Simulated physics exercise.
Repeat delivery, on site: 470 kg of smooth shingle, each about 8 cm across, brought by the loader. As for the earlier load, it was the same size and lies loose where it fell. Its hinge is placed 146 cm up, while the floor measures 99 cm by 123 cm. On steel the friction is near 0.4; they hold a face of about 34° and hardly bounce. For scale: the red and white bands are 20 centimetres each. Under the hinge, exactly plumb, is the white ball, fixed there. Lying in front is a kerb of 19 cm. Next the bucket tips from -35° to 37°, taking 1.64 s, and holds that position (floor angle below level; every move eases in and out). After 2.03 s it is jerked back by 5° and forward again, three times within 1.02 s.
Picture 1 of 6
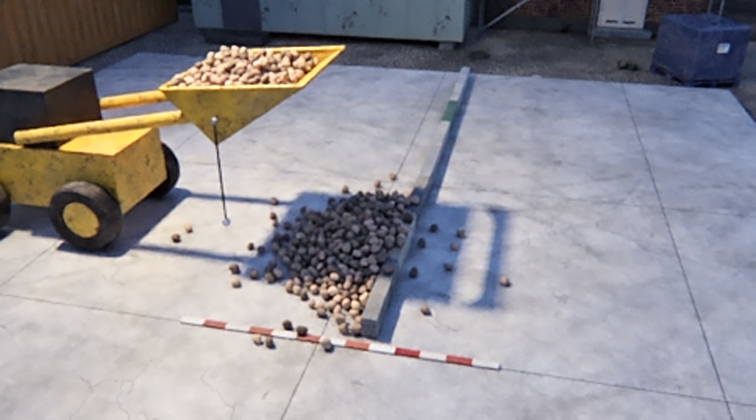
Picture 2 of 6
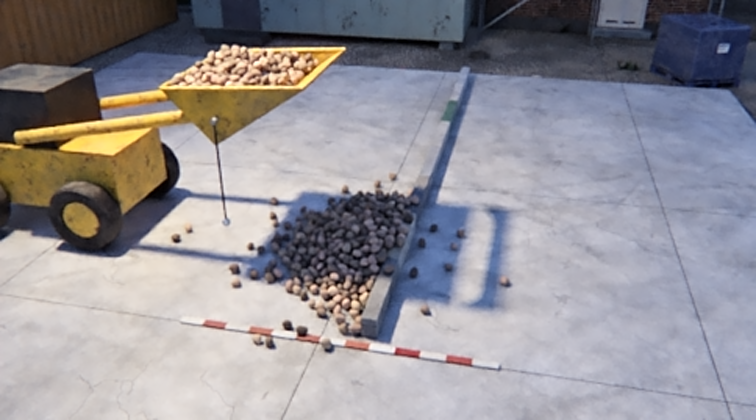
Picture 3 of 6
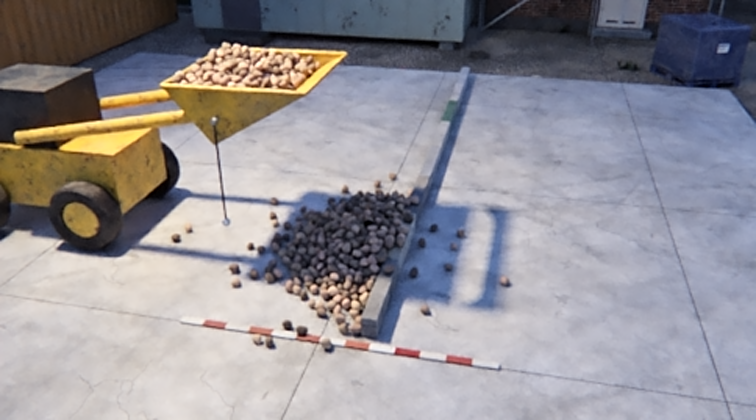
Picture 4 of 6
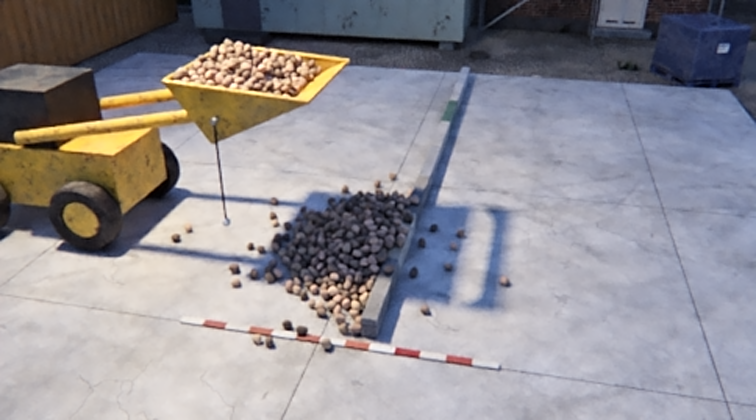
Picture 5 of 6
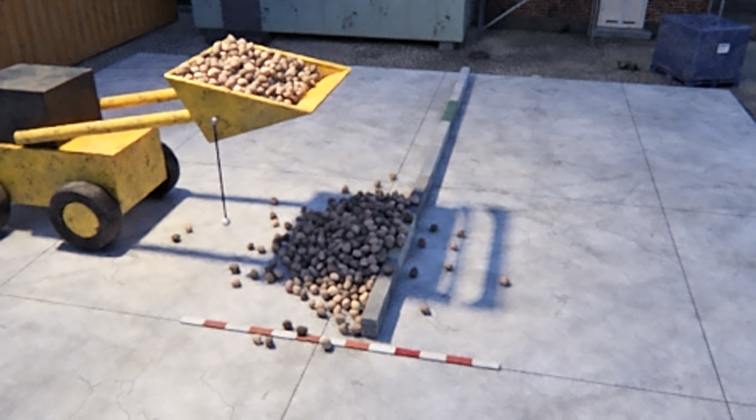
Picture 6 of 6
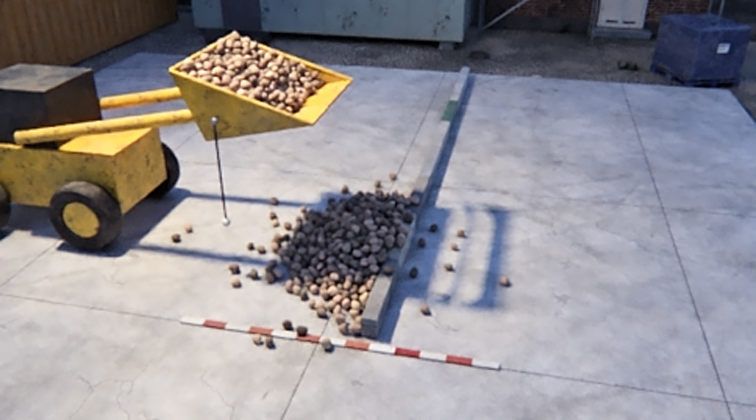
A yellow loader on the left holds a bucket of pale brown stones over a grey concrete yard, seen from above with a container and blue crate behind. Below, a loose heap of stones, mostly in shadow, lies against a long grey kerb, with strays around it and a red-and-white strip in front. The bucket barely moves at first, then tilts smoothly forward, its right edge lowering, while the camera stays still.
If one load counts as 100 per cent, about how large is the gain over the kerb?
Around 18 per cent.
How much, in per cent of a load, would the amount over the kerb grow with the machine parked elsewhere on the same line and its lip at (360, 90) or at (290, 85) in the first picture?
Roughly 75 per cent, then 5 per cent.
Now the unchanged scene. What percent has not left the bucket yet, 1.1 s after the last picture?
Roughly 45 per cent of its load.
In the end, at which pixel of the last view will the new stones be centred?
Centre at roughly (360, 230).
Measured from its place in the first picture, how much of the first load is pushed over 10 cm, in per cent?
Close to 15 in a hundred of them.
Then, 0.6 s after the last picture the floor is at 26°; in per cent of one load, 99 in the bucket, 100 on this side of the kerb, 1 over the kerb; the foremost stones are at (445, 258).
Then, 1.1 s after the last picture the floor is at 37°; in per cent of one load, 43 in the bucket, 156 on this side of the kerb, 1 over the kerb; the foremost stones are at (445, 258).
Then, 2.9 s after the last picture the floor is at 37°; in per cent of one load, 0 in the bucket, 181 on this side of the kerb, 19 over the kerb; the foremost stones are at (538, 248).
Then, 5.6 s after the last picture the floor is at 37°; in per cent of one load, 0 in the bucket, 181 on this side of the kerb, 19 over the kerb; the foremost stones are at (541, 249). Net gain over the kerb, 18.
